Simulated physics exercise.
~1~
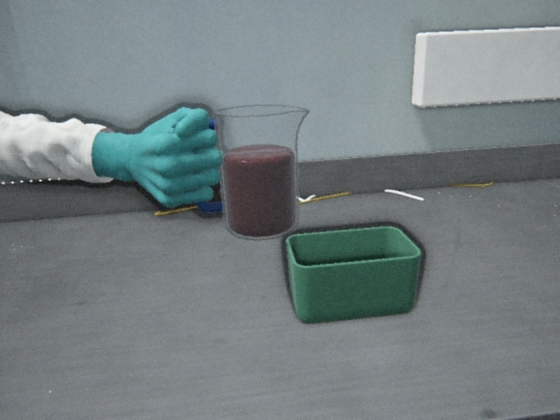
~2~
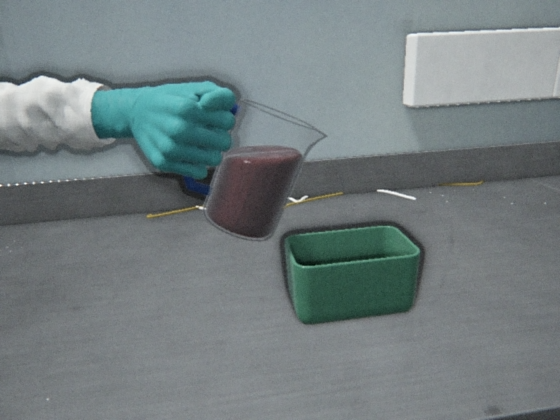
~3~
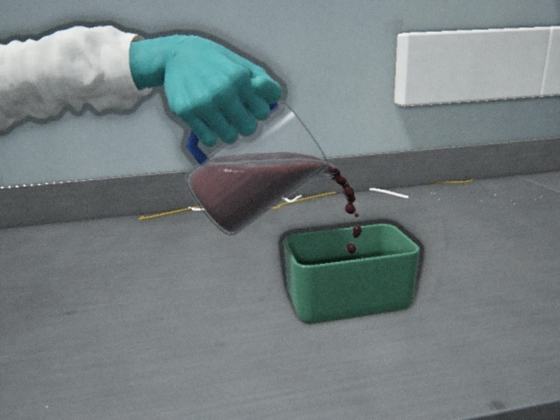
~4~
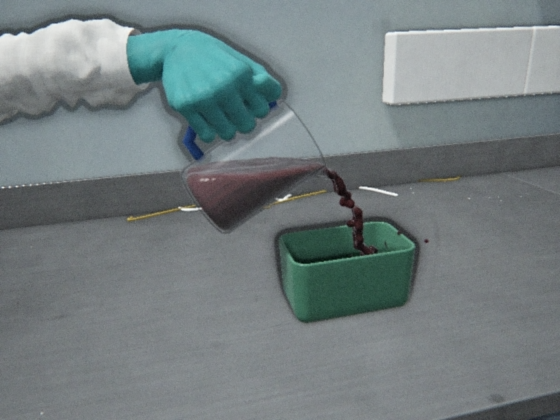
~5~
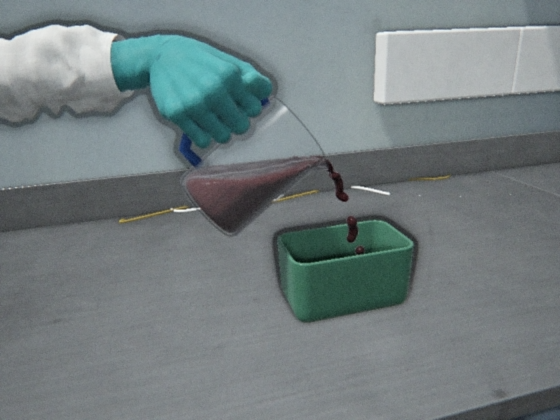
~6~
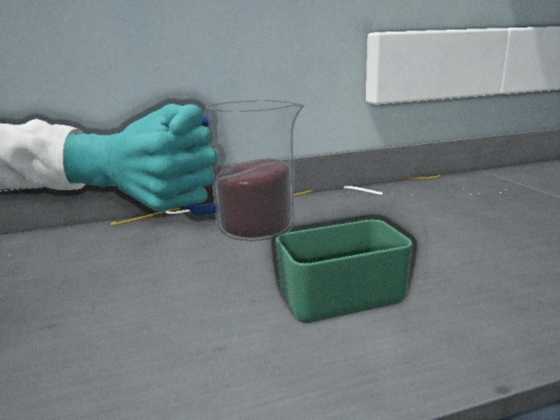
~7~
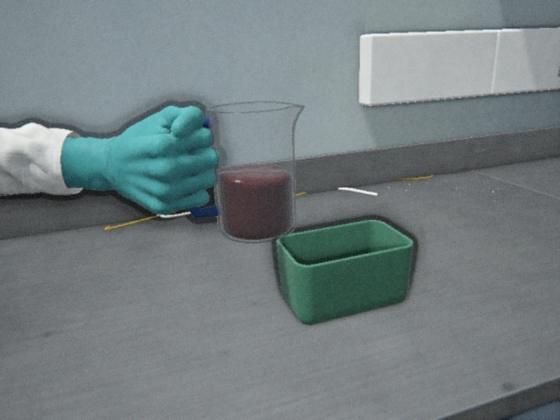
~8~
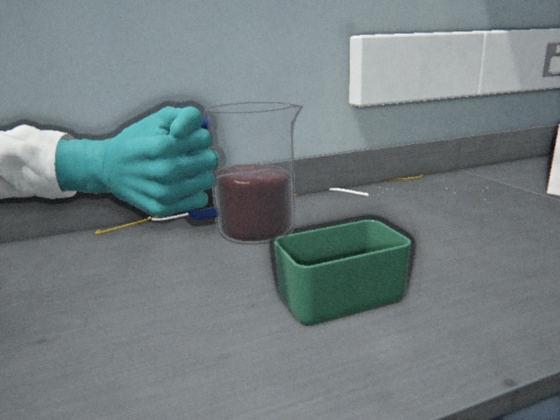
A teal-gloved hand in a white sleeve holds a clear jug of dark red wine at the left of a grey worktop, seen from slightly above against a pale blue-grey wall. An empty green oblong tub sits to the right, with a few thin white and yellowish sticks behind. The hand raises the jug and tips it steeply rightward, and wine falls in a broken, blobby stream into the tub. The jug then swings back upright and the stream stops, while the view drifts slightly sideways. Finally, the jug stands still, its wine level lower but much remaining.
